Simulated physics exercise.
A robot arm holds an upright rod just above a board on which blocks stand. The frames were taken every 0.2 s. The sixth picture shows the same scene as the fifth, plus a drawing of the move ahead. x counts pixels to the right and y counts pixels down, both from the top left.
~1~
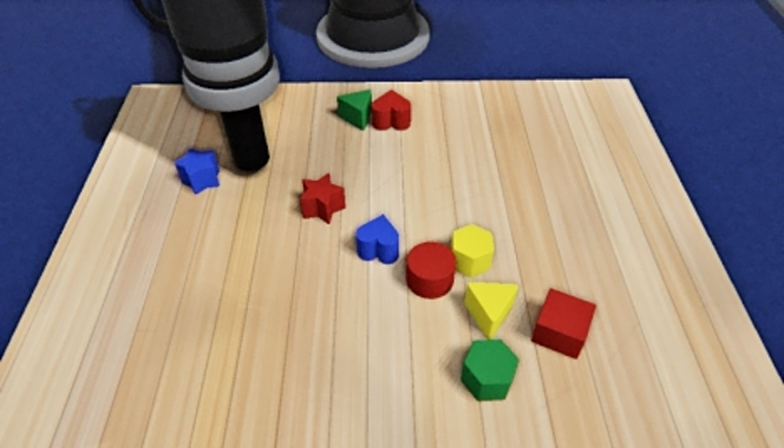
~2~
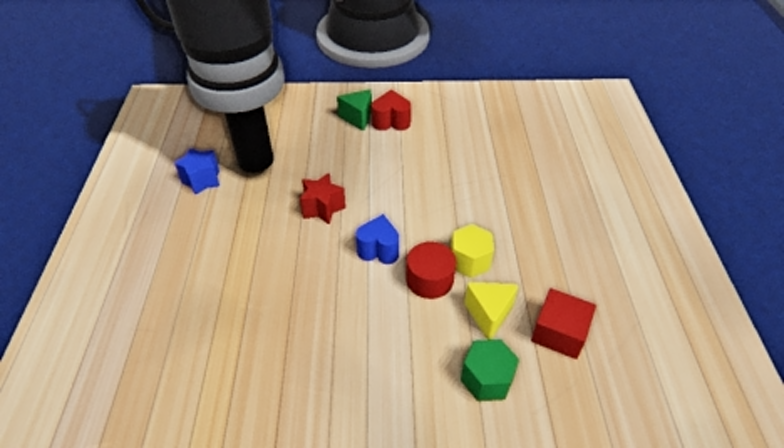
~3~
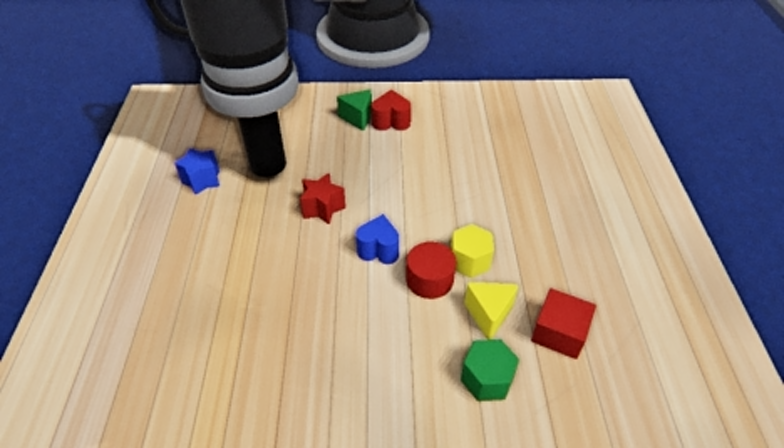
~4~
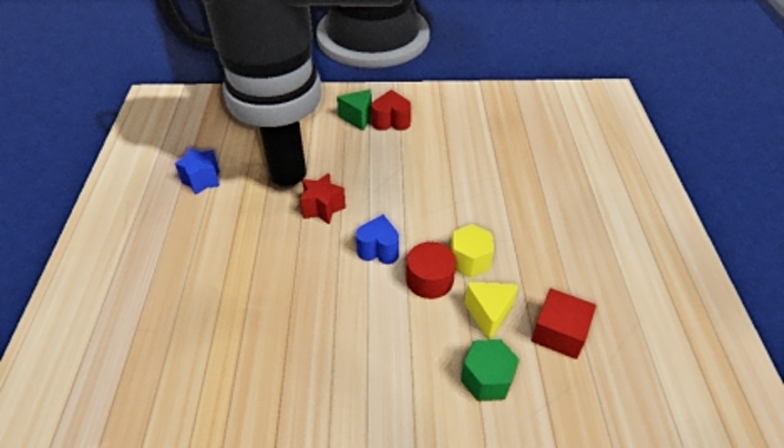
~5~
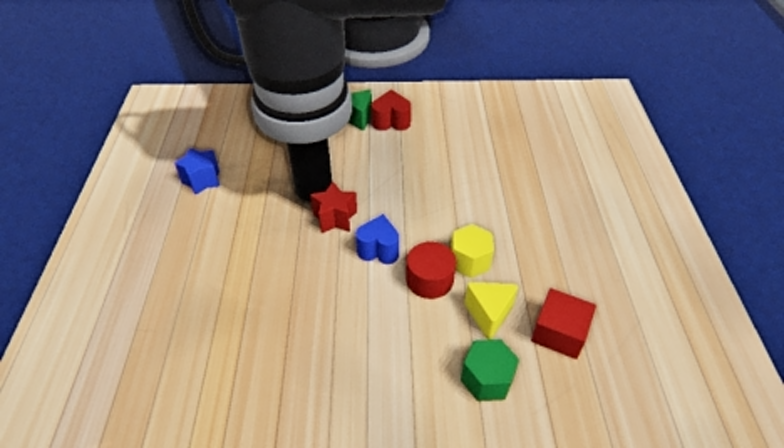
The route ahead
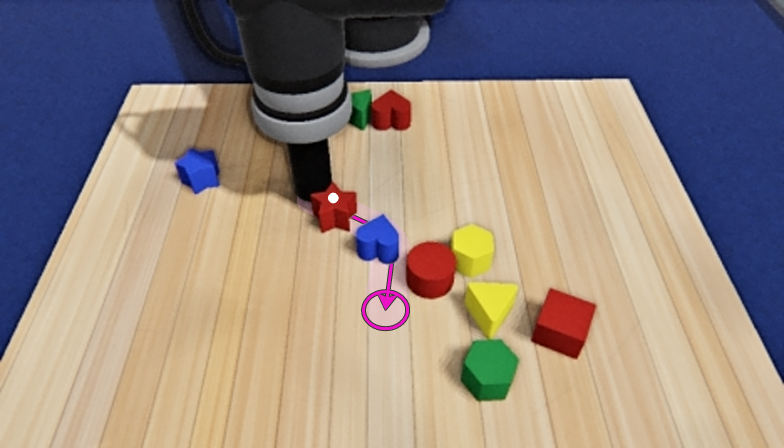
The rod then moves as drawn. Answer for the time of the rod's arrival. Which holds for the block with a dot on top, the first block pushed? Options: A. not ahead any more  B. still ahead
The one that fits is B, still ahead.
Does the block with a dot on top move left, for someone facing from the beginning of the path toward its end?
No
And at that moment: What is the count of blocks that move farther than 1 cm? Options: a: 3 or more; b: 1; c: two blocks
It's a.
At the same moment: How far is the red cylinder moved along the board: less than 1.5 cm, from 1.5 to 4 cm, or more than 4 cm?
I'd go with 1.5 to 4 cm for this block.
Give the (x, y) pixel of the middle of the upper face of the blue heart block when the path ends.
When the path ends, it will be at (406, 359).
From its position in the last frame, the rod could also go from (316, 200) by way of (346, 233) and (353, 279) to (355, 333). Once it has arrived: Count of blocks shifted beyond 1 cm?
Moved: 3 or more.
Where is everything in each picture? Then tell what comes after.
In the first picture, rod's lower end (252, 160); red star-shaped block (320, 188); blue heart block (378, 231); red cylinder (432, 260); yellow six-sided block (473, 240).
In the second picture, rod (256, 161); blocks still.
In the third picture, rod (268, 165); blocks still.
In the fourth picture, rod (288, 174); blocks still.
In the fifth picture, rod (314, 189); red star-shaped block (333, 198); blue heart block (378, 231); red cylinder (432, 260); yellow six-sided block (473, 240).
Drawn move, from (316, 200) by way of (363, 221) and (392, 258) to (386, 310); the dot is on the red star-shaped block.
On the path given first. One third of the way, rod (362, 211); red star-shaped block (369, 227), turned 25° clockwise; blue heart block (394, 249), turned 20° anticlockwise; red cylinder (438, 265).
Two thirds of the way, rod (392, 248); red star-shaped block (389, 269), turned 45° clockwise; blue heart block (405, 298); red cylinder (447, 275).
At the end, rod (385, 300); red star-shaped block (385, 326), turned 40° clockwise; blue heart block (406, 359); red cylinder (447, 275); yellow six-sided block still.
